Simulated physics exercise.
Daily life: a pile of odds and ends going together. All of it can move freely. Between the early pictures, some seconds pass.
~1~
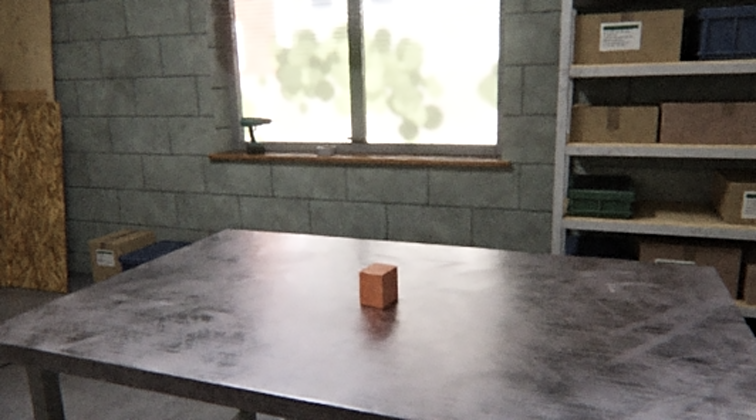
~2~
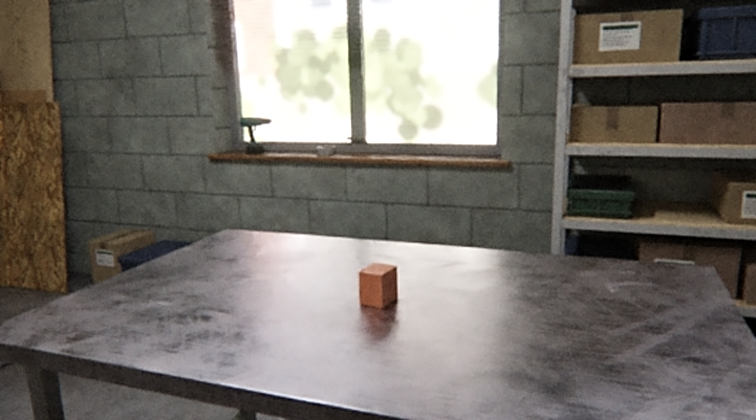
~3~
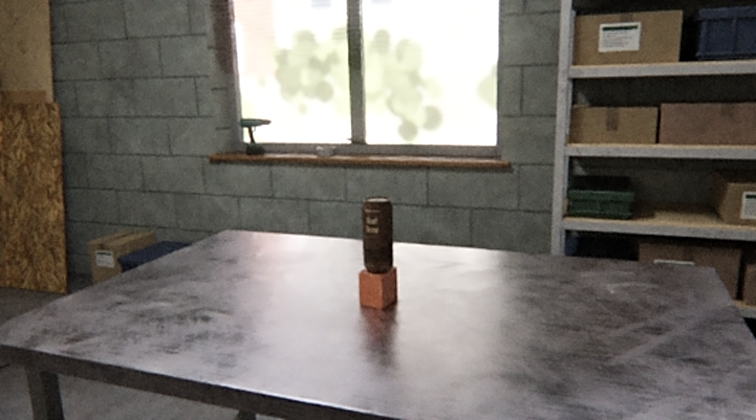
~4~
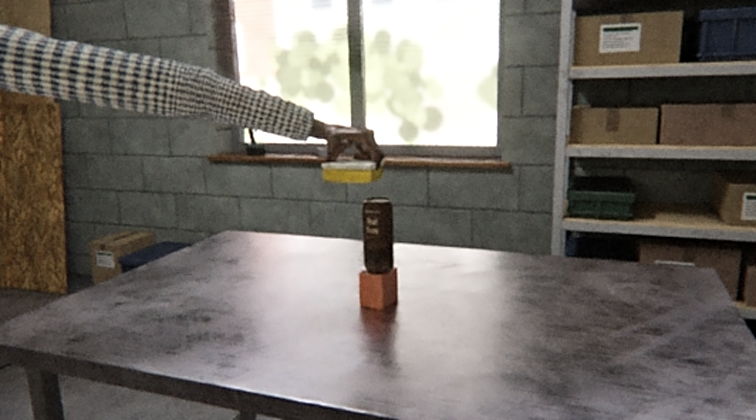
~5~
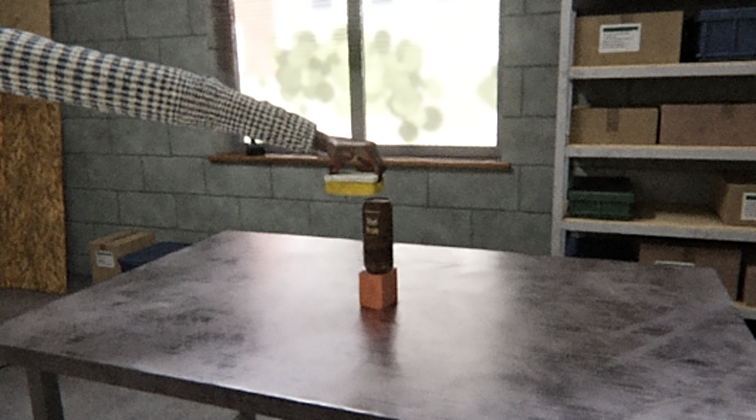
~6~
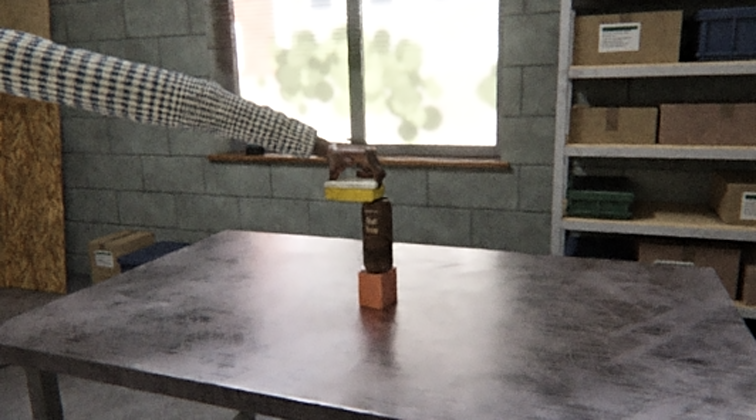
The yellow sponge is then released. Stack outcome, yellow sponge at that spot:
The pile fails.
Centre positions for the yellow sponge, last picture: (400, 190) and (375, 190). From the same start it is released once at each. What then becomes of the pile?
So the first time it goes over and the second time it does not fall.
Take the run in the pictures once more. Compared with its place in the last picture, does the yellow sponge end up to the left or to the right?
Leftward.
Then, 0.30 s past the last view, yellow sponge now fallen.
Then, 0.40 s past the last view, things are still on the move.
Then, 0.50 s past the last view, as before.
Then, 1.10 s past the last view, nothing new.
Finally, fallen, yellow sponge; the other 2 still in place. Final places as the last picture's camera would see them, yellow sponge near (286, 284). The pile comes apart.
